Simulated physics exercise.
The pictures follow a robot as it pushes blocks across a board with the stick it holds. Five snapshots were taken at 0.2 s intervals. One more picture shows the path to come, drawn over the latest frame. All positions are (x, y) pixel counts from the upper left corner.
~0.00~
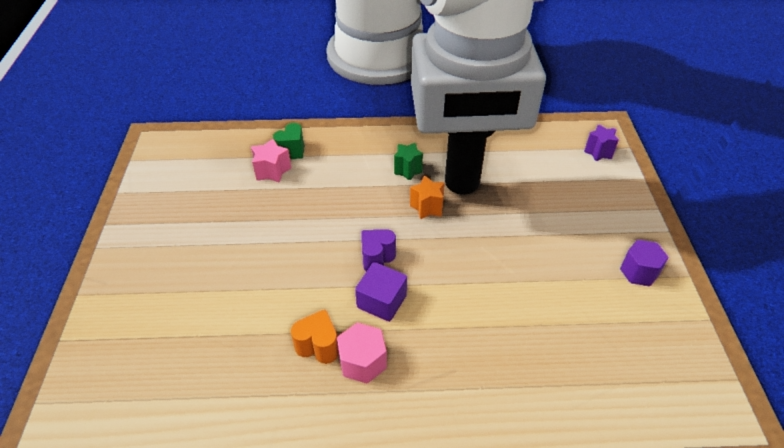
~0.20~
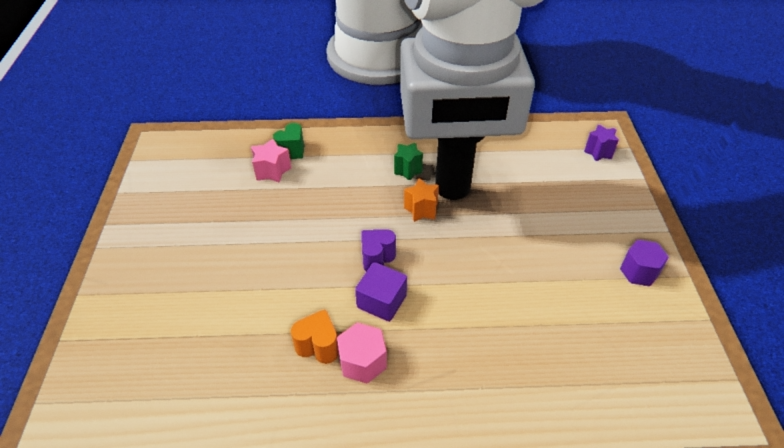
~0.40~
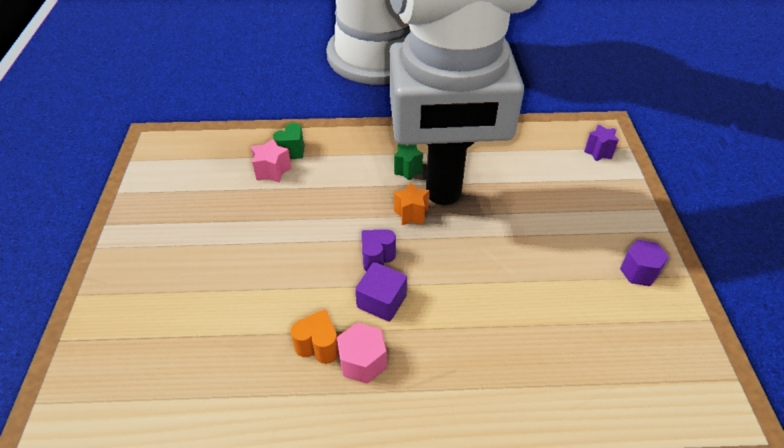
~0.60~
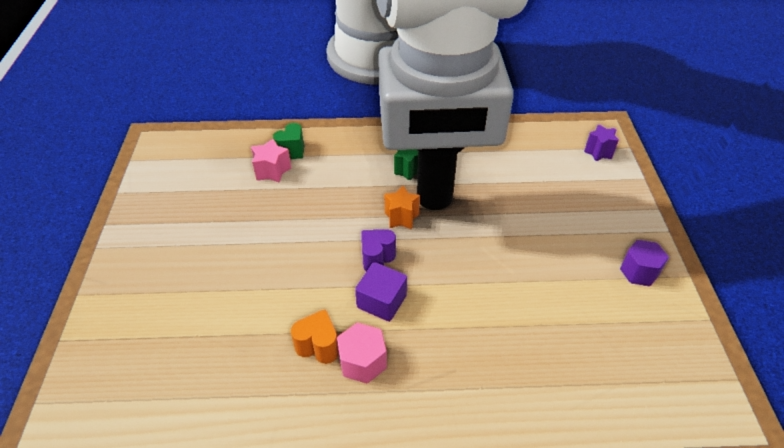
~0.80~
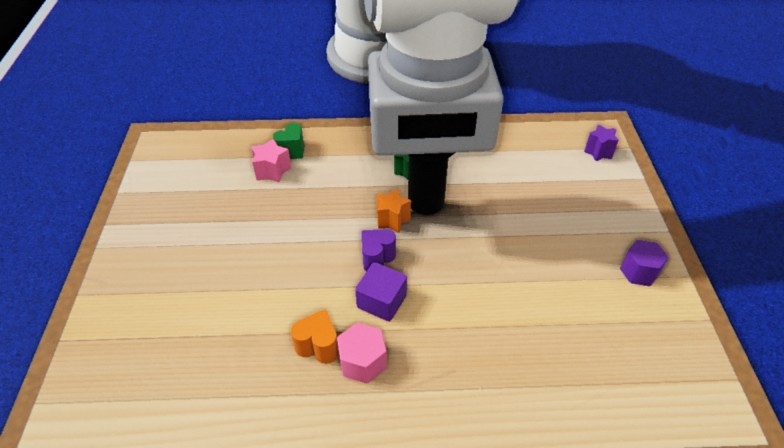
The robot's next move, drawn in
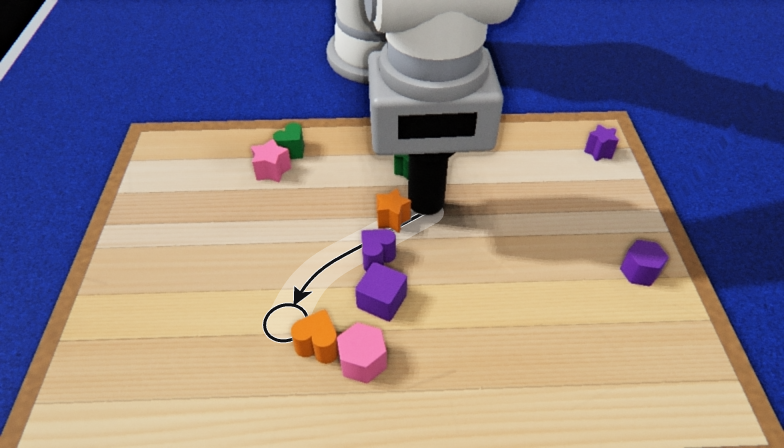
The clip shows a robot arm with a black stick pushing an orange star-shaped block a short way left and slightly toward the viewer across a wooden board, while the purple, pink, green and orange blocks around it stay still.
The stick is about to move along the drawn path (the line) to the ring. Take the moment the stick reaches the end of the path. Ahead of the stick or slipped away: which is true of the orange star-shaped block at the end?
The stick no longer has it in front.
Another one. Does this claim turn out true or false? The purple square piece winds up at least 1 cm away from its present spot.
That claim is true.
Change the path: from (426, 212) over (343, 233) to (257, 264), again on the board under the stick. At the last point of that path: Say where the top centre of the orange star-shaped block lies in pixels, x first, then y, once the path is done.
At the end it should sit near (218, 255).
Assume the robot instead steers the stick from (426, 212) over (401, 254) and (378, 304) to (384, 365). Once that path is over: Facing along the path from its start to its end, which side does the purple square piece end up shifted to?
Its shift is leftward.
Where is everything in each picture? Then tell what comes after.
In the first frame, stick tip (462, 184); block tops, orange heart-shaped block (315, 329); purple heart-shaped block (376, 240); purple square piece (381, 282); orange star-shaped block (429, 188).
In the second frame, stick (453, 189); orange star-shaped block (423, 191).
In the third frame, stick (444, 194); orange star-shaped block (412, 195).
In the fourth frame, stick (435, 199); orange star-shaped block (402, 198).
In the fifth frame, stick (426, 204); orange heart-shaped block (315, 329); purple heart-shaped block (376, 240); purple square piece (381, 282); orange star-shaped block (392, 201).
Path on the board, from (426, 212) by way of (375, 239) and (321, 270) to (286, 322).
What follows on the original path. One third of the way, stick (373, 231); purple heart-shaped block (373, 247); orange star-shaped block (340, 218), turned 45° clockwise.
Two thirds of the way, stick (319, 263); purple heart-shaped block (356, 262), turned 35° anticlockwise; purple square piece (383, 291), turned 15° anticlockwise; orange star-shaped block (314, 221), turned 100° clockwise.
At the end, stick (284, 315); orange heart-shaped block in place; purple heart-shaped block (356, 262), turned 35° anticlockwise; purple square piece (383, 291), turned 15° anticlockwise; orange star-shaped block (314, 221), turned 100° clockwise.
